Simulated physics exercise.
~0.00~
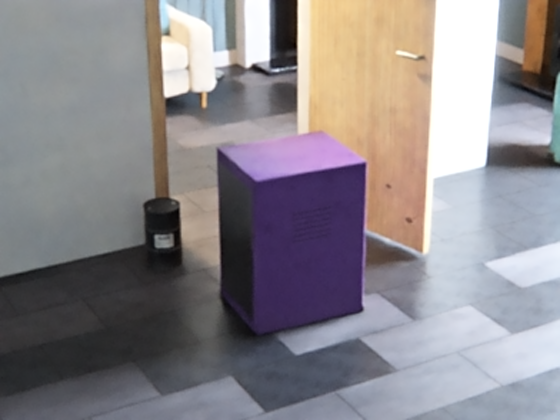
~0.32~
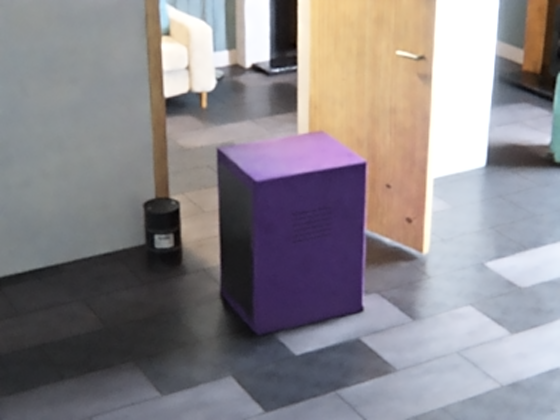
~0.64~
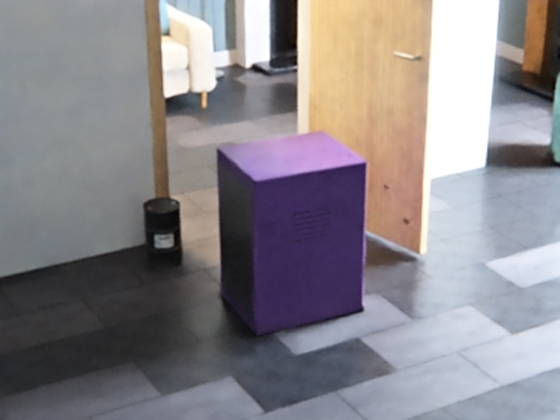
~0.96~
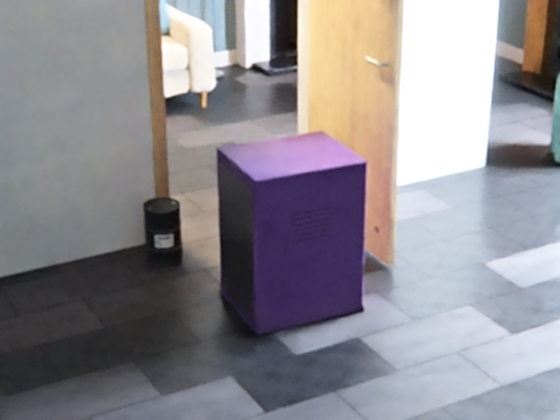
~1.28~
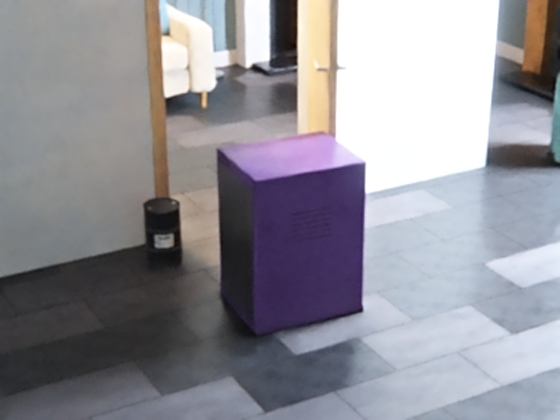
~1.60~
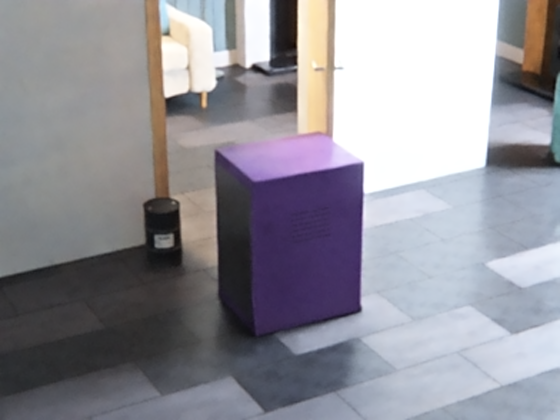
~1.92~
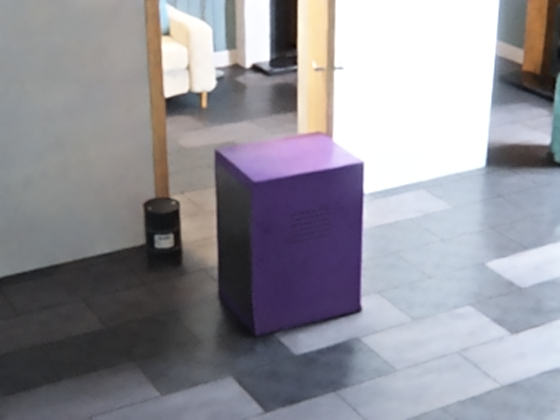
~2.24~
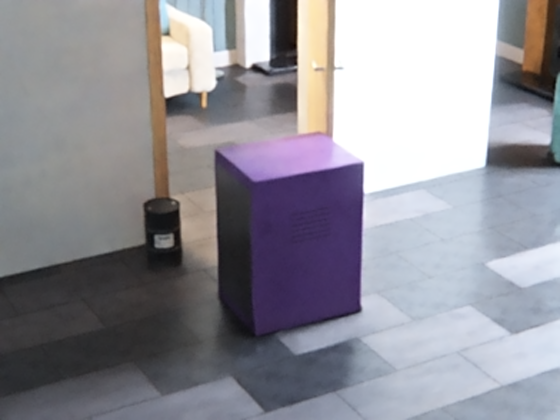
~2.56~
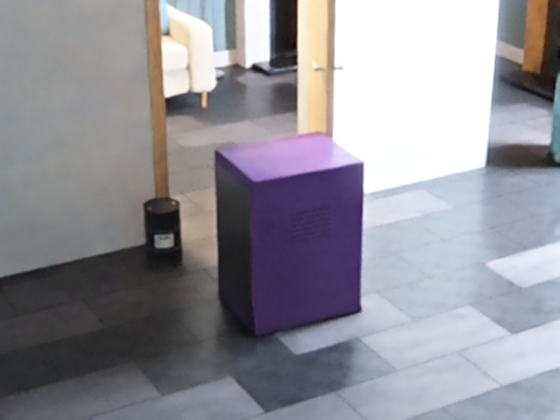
A purple box-shaped appliance with a dark side stands on a grey tiled floor in the middle of a room, seen from a raised, still viewpoint. A small black canister sits to its left by the end of a pale wall, and a wooden door stands open behind it, with a cream armchair visible through the doorway. The door stays almost still at first, then swings leftward behind the appliance, with no hand in sight. It narrows to a slim strip and stops, still partly open, while the appliance appears to shift very slightly and the canister stays put.
